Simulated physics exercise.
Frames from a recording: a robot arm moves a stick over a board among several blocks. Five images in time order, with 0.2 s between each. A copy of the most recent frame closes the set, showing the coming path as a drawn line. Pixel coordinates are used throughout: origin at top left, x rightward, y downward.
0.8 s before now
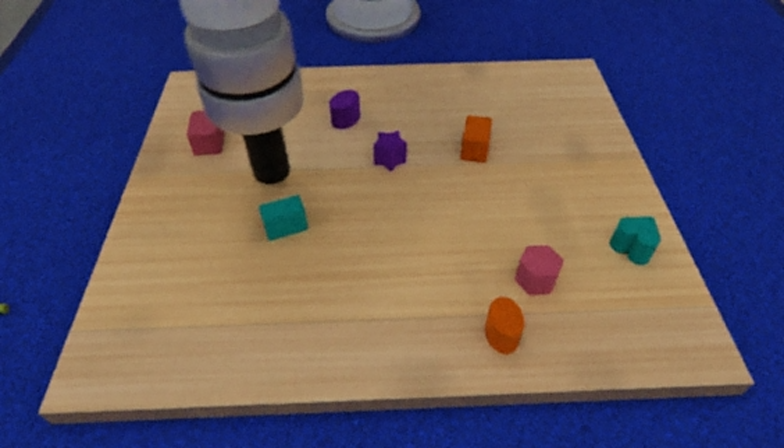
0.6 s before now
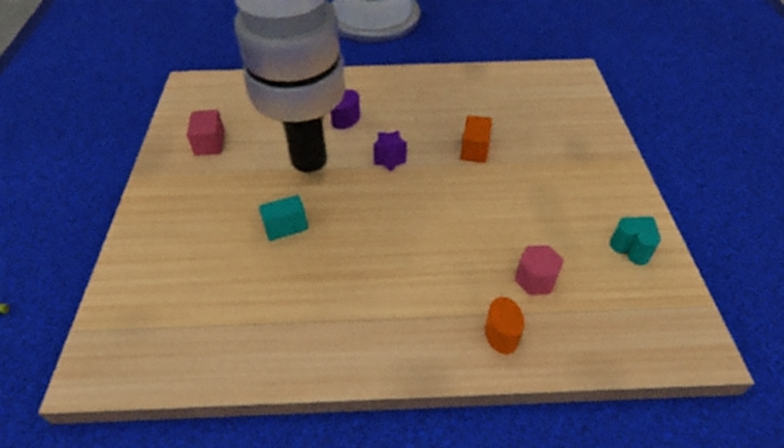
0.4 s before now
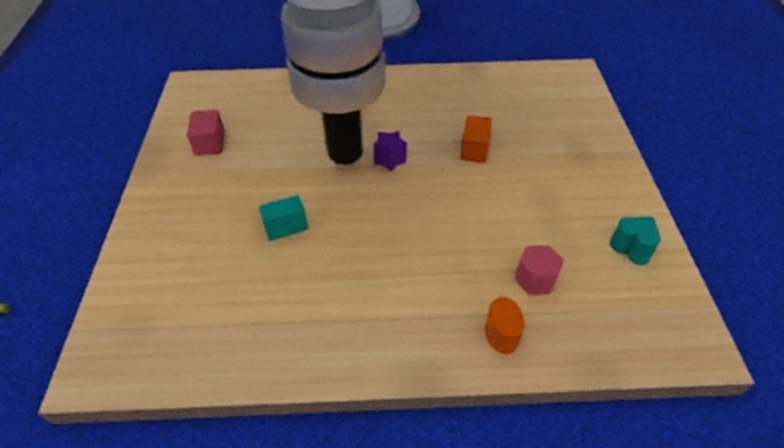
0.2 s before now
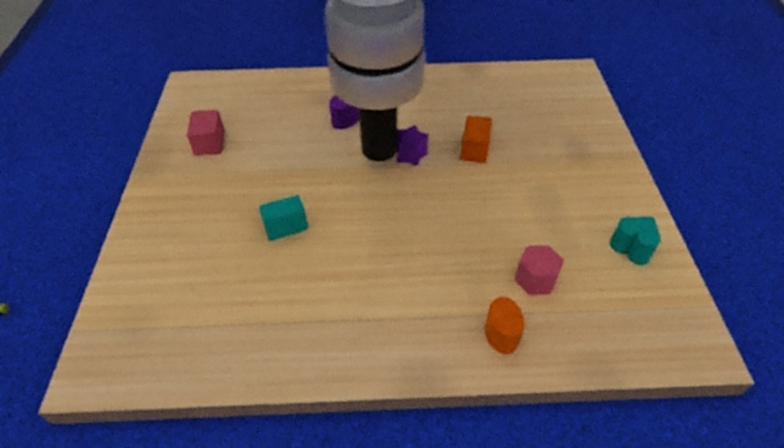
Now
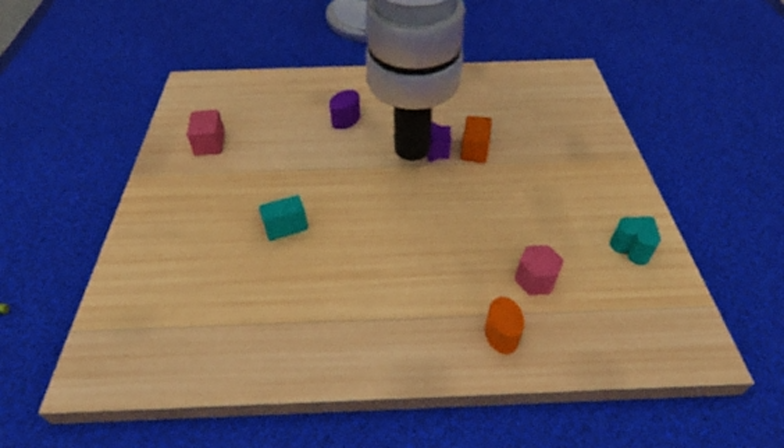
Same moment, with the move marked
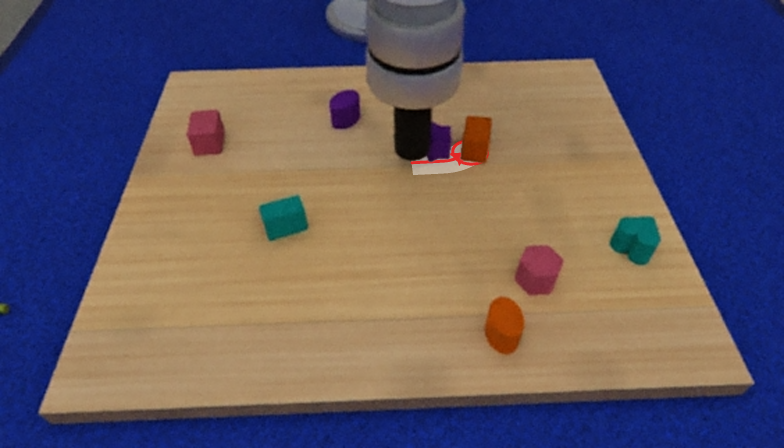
Robot arm sweeping its black stick rightward across a wooden board, then pushing a purple star right, close to an orange block.
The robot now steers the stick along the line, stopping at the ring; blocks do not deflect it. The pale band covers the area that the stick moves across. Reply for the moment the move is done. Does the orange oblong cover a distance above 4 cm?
Yes, that is what happens.
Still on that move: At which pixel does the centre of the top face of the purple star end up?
I predict (492, 118).
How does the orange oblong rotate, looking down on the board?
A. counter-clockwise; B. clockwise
Correct choice: A.
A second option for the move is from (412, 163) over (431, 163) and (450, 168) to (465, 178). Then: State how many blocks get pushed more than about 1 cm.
2 blocks.
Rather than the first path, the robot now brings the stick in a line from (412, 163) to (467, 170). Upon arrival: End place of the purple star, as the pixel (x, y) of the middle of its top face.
Answer: (459, 129).
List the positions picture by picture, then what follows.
Tip of the stick (272, 173), middles of tops, purple star (390, 139), orange oblong (478, 128), in the first frame.
Stick (309, 161), nothing pushed, in the second frame.
Stick (345, 154), nothing pushed, in the third frame.
Stick (380, 150), purple star (411, 135), in the fourth frame.
Stick (412, 150), purple star (437, 131), orange oblong (478, 128), in the fifth frame.
The line goes from (412, 163) via (443, 161), ending at (470, 152).
The first path, step by step. Halfway along, stick (445, 148); purple star (466, 127); orange oblong (493, 127), turned 20° anticlockwise.
At the end, stick (472, 139); purple star (492, 118); orange oblong (519, 119), turned 20° anticlockwise.
